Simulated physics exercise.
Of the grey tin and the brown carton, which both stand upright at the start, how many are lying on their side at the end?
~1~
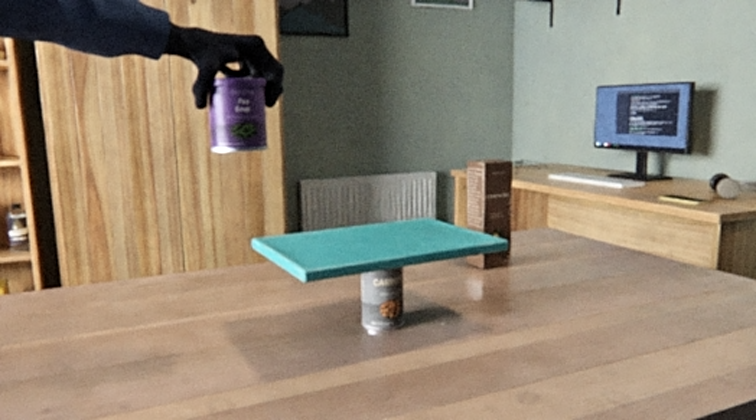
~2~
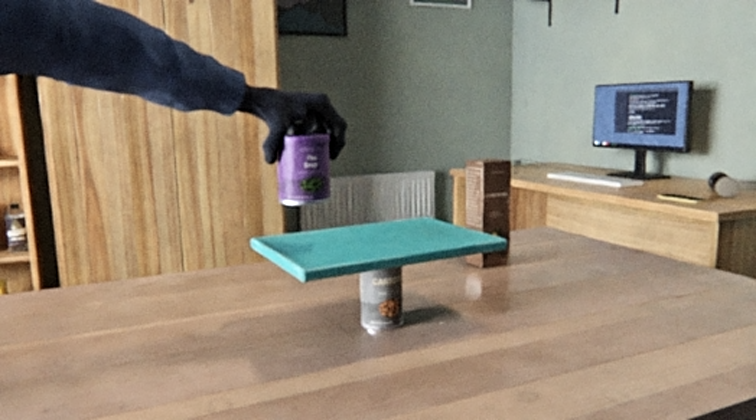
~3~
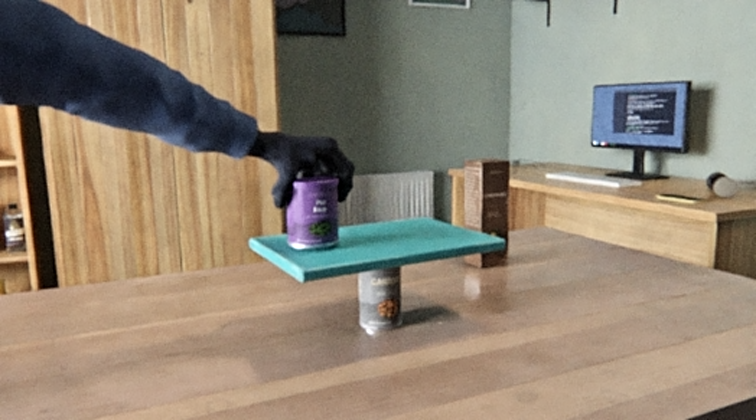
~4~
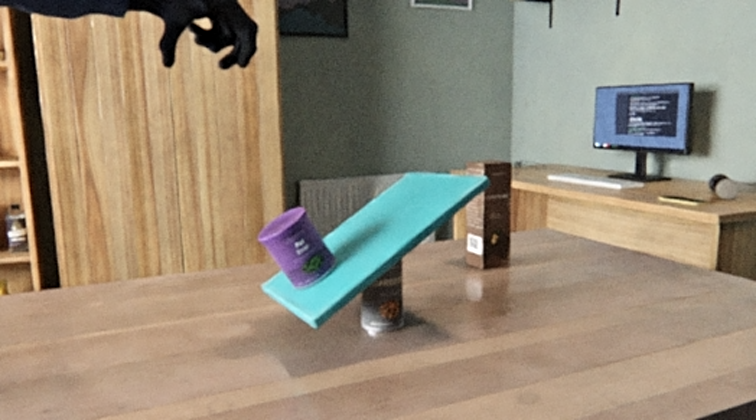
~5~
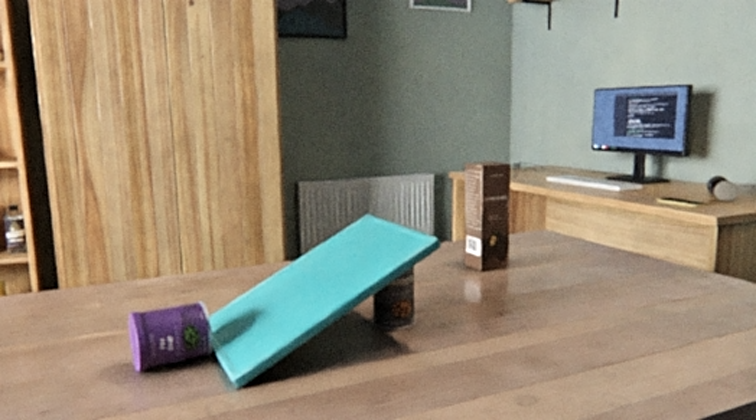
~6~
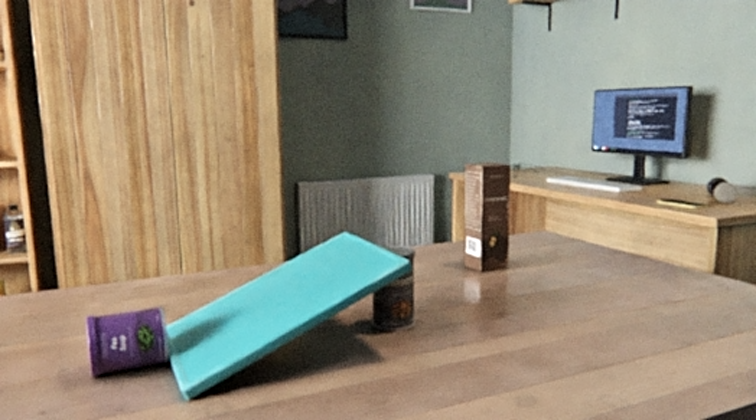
None of them are. The grey tin and the brown carton are both still standing upright at the end.
